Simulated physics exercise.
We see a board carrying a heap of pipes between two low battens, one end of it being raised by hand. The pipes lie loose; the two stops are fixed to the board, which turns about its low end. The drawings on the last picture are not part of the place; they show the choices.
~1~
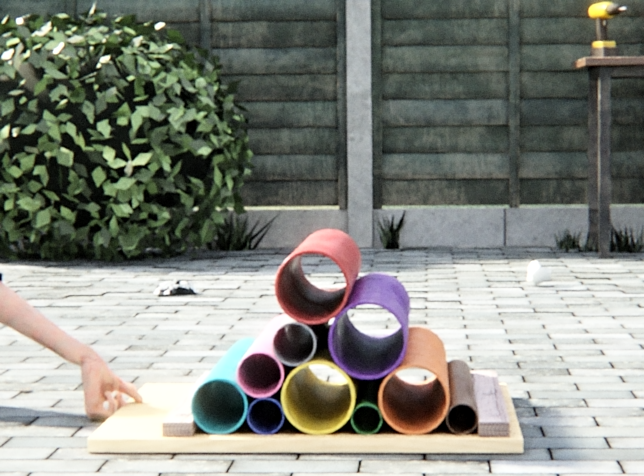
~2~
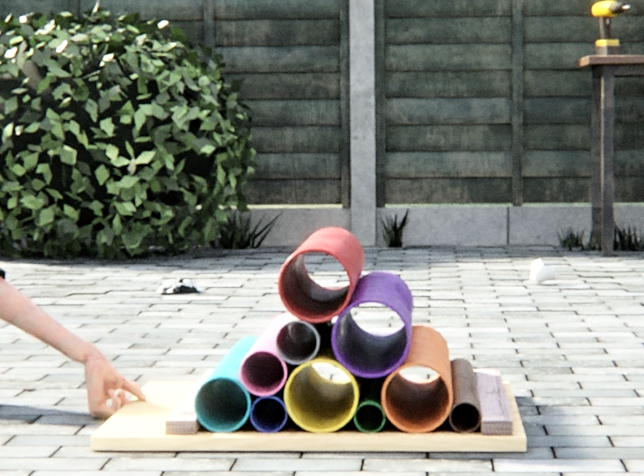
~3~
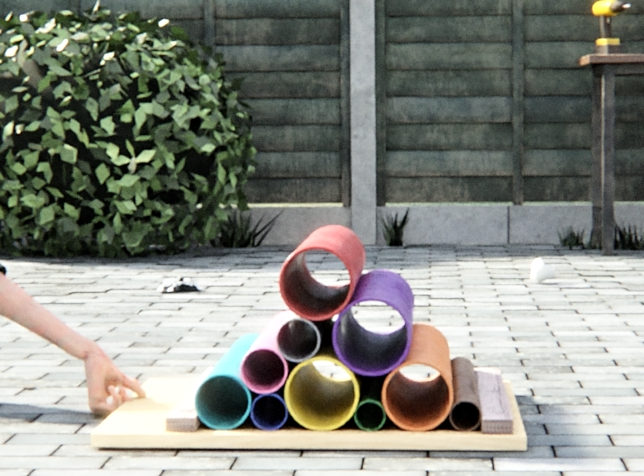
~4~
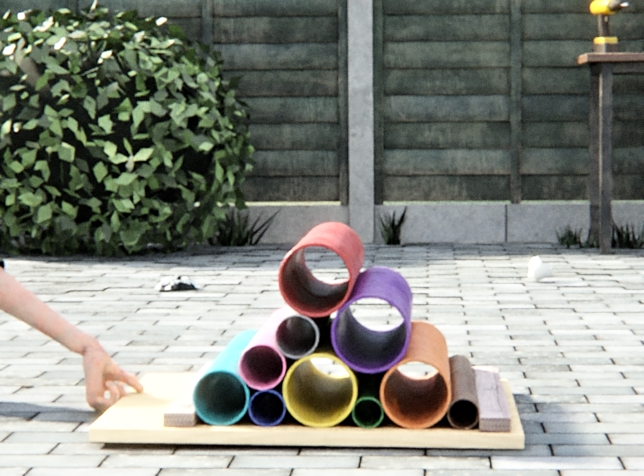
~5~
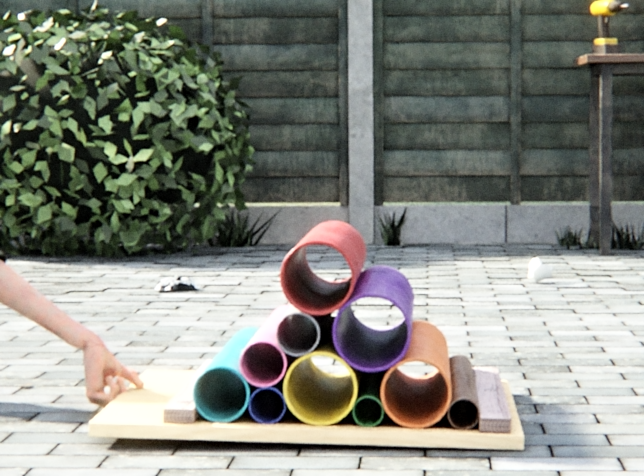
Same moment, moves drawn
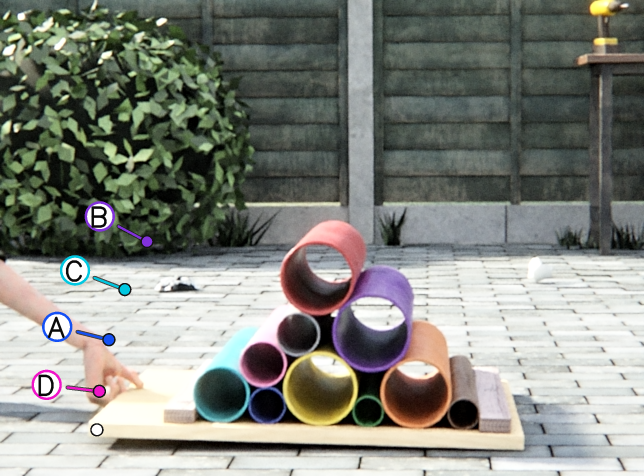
The clip shows a hand at the left end of a wooden board on a paved yard, raising that end slightly, while the colourful pipes stacked between two low battens stay piled together with almost no visible movement.
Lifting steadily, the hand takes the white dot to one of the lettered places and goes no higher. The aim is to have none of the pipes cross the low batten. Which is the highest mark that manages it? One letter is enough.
Up to B.
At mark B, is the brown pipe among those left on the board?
The brown pipe: Yes.
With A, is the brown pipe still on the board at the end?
Yes.
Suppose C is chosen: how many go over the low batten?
The count is none.
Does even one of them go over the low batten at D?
No, at D.
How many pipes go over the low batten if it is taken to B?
It comes to none.
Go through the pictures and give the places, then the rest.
The first frame shows turquoise pipe (219, 406); yellow pipe (318, 398).
The second frame shows yellow pipe (322, 396); green pipe (369, 418).
The third frame shows board (319, 404); turquoise pipe (223, 402); pink pipe (264, 370).
The fourth frame shows board (316, 401); turquoise pipe (221, 398).
The fifth frame shows board (317, 399); turquoise pipe (221, 394).
On the marked copy, A at (109, 340); B at (147, 242); C at (125, 289); D at (99, 392); the white dot at (97, 430).
With B. Early on, board at 17°.
Further on, board at 28°.
At the end, board at 28°, none over the low batten.
As for the rest, A none over the low batten; C none over the low batten; D none over the low batten.
